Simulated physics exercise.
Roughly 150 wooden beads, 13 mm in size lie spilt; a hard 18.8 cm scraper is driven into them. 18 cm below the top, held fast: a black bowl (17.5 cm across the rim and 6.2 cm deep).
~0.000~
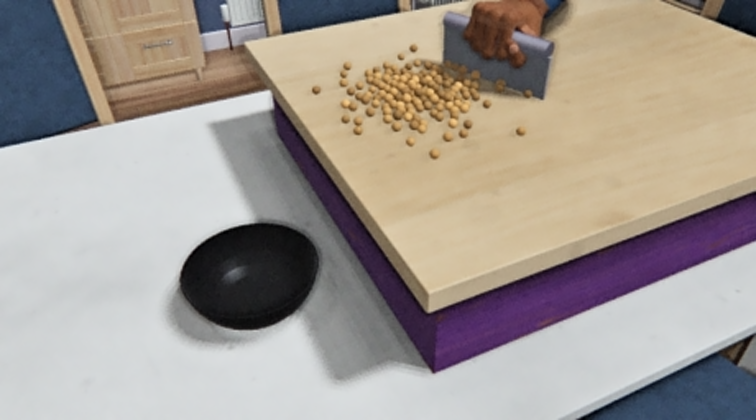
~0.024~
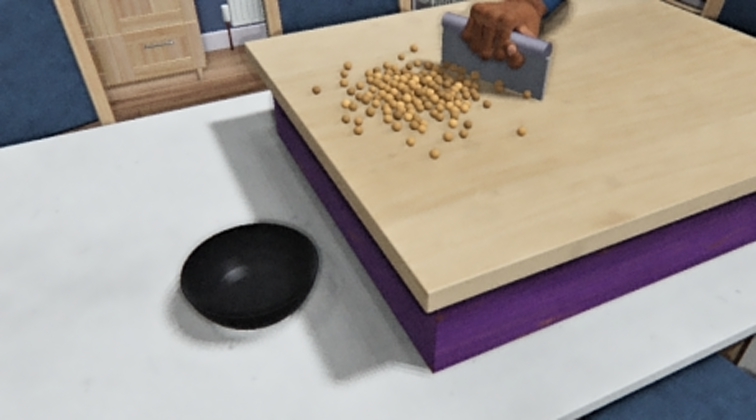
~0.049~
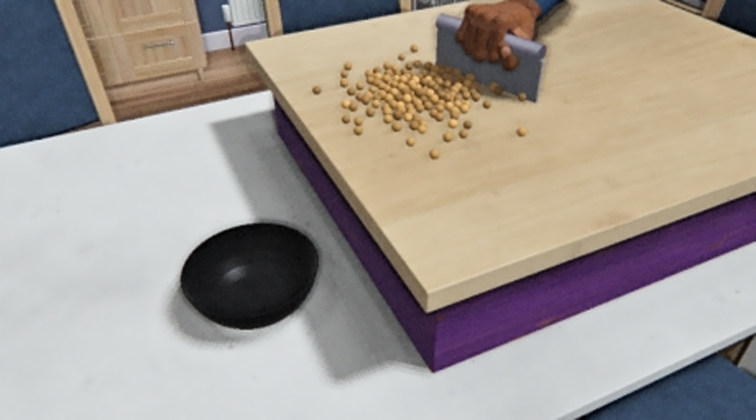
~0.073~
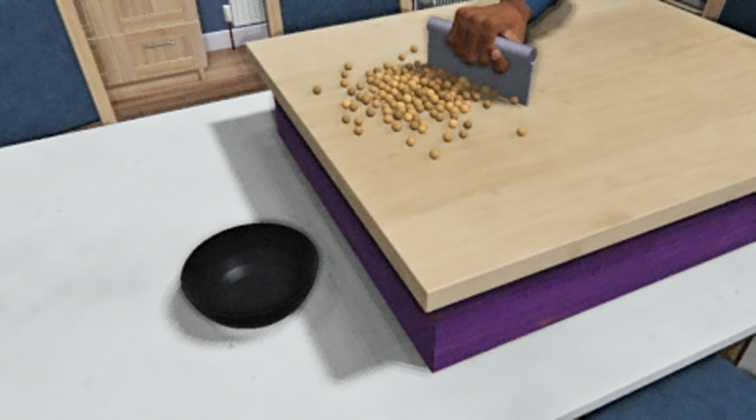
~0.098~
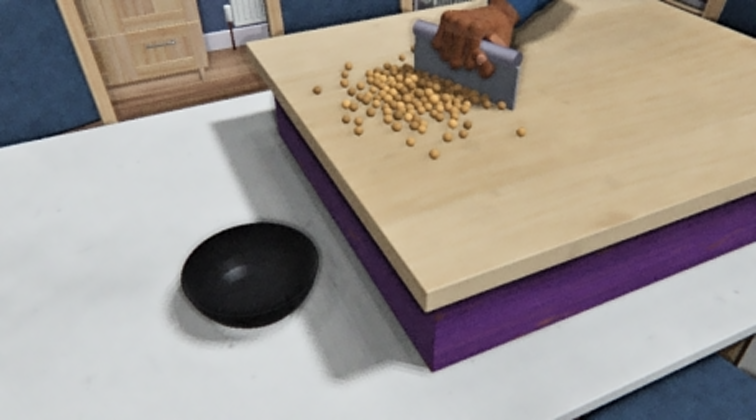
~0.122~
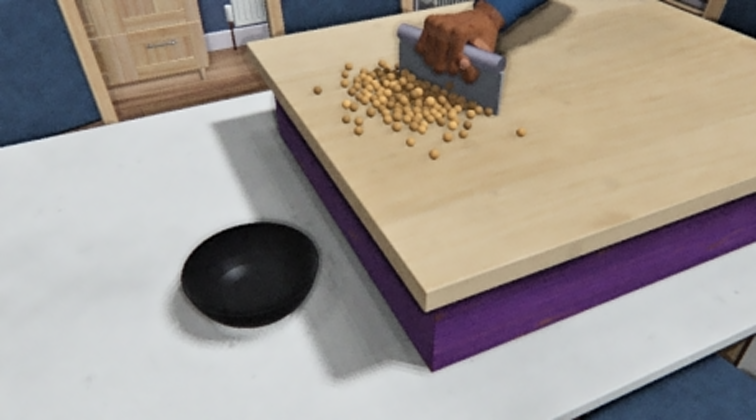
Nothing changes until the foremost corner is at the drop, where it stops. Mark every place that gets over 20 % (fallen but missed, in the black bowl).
Fallen but missed: Above; in the black bowl: Above.
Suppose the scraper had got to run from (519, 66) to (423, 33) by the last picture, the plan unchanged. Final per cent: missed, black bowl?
Missed 30, black bowl 0.
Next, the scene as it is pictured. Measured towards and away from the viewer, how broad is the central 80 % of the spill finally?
Roughly 48 cm.
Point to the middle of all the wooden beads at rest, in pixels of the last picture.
At about (235, 292).
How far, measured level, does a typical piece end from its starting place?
Some 38 cm.
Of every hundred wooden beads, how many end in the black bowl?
About 40 per cent.
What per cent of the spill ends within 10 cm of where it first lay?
About 5 per cent.
Then, at 0.26 s, scraper 24 cm from its start, spill 29 cm wide; still on top 100 %.
After 0.41 s, scraper 27 cm from its start, spill 37 cm wide; black bowl 10 %, off the edge, not caught 55 %, still on top 35 %.
After 0.53 s, scraper 27 cm from its start, spill 43 cm wide; black bowl 40 %, off the edge, not caught 45 %, still on top 20 %.
At rest (1.9 s), black bowl 40 %, fallen but missed 55 %, still on top 10 %.
